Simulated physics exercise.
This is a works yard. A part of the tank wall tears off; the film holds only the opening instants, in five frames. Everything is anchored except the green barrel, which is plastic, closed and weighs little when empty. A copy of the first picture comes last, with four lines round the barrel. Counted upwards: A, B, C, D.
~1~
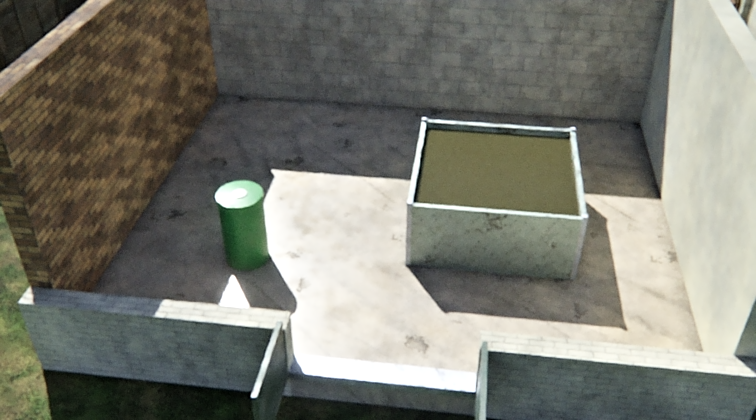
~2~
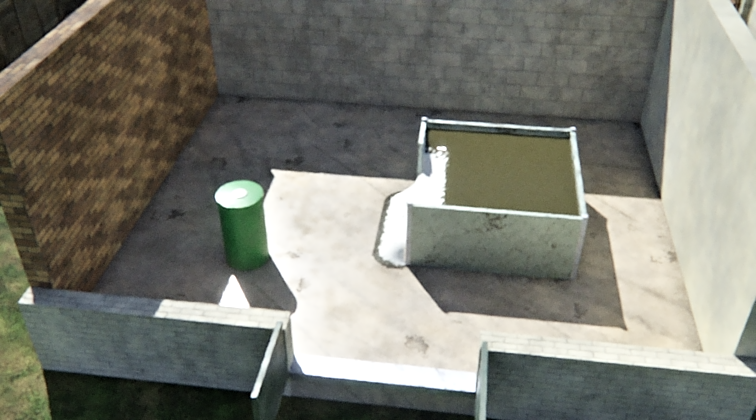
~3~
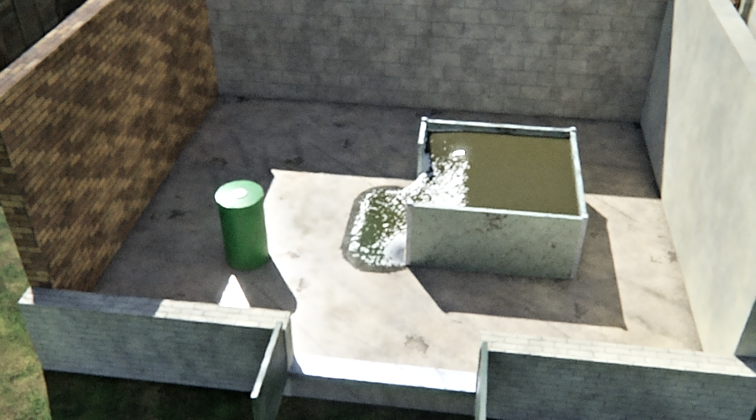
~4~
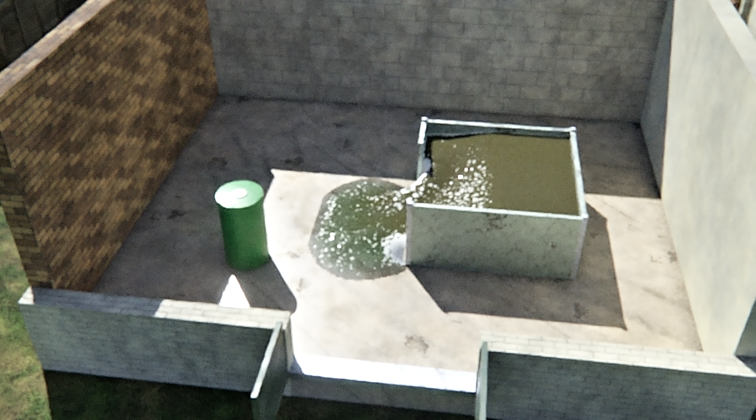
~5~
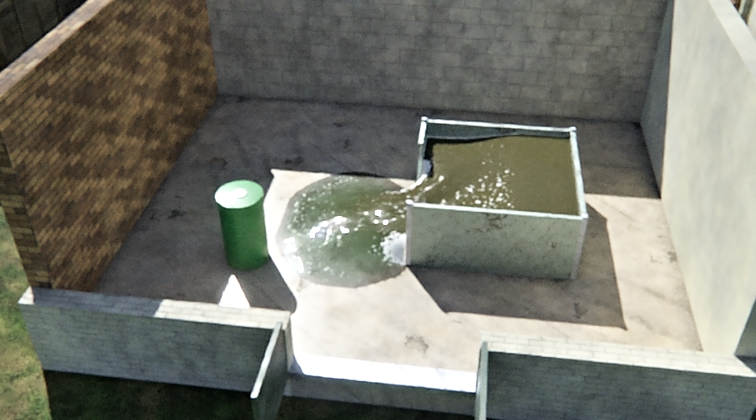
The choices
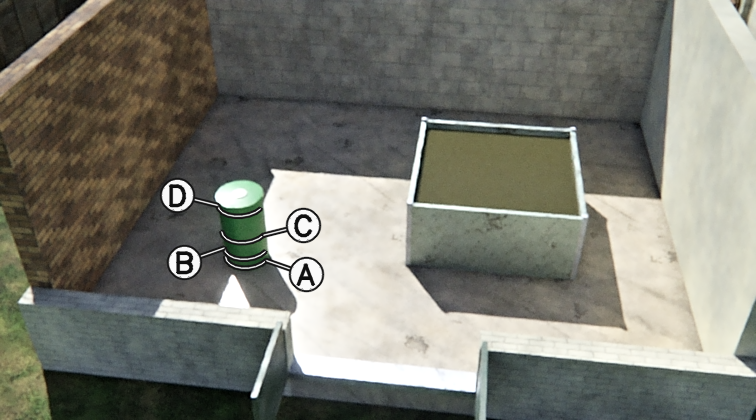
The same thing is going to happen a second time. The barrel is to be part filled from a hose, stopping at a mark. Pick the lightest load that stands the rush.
Level D just does it.
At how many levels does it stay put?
One of them.
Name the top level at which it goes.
That is level C.
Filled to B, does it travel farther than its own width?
Yes, clearly.
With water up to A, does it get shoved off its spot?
Yes, it does.
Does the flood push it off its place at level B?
Yes, that goes wrong.
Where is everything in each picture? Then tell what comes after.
Lid of the green barrel at (240, 194); tank full, its middle at (496, 170); open gate at (384, 325), in the first picture.
In the second picture, 2 % of the ground wet, in view closest to the barrel at (382, 245).
In the third picture, 4 % of the ground wet, in view closest to the barrel at (351, 257).
In the fourth picture, 6 % of the ground wet, in view closest to the barrel at (317, 239).
Lid of the green barrel at (240, 194); 9 % of the ground wet, in view closest to the barrel at (283, 240), in the fifth picture.
On the marked copy, A at (241, 268); B at (240, 259); C at (238, 242); D at (234, 216); from the bottom up A, B, C, D.
For level A, it is pushed about 6 times its own width away.
For level B, it is pushed about 3 times its own width away.
For level C, it is pushed about its own width away.
For level D, it does not move.
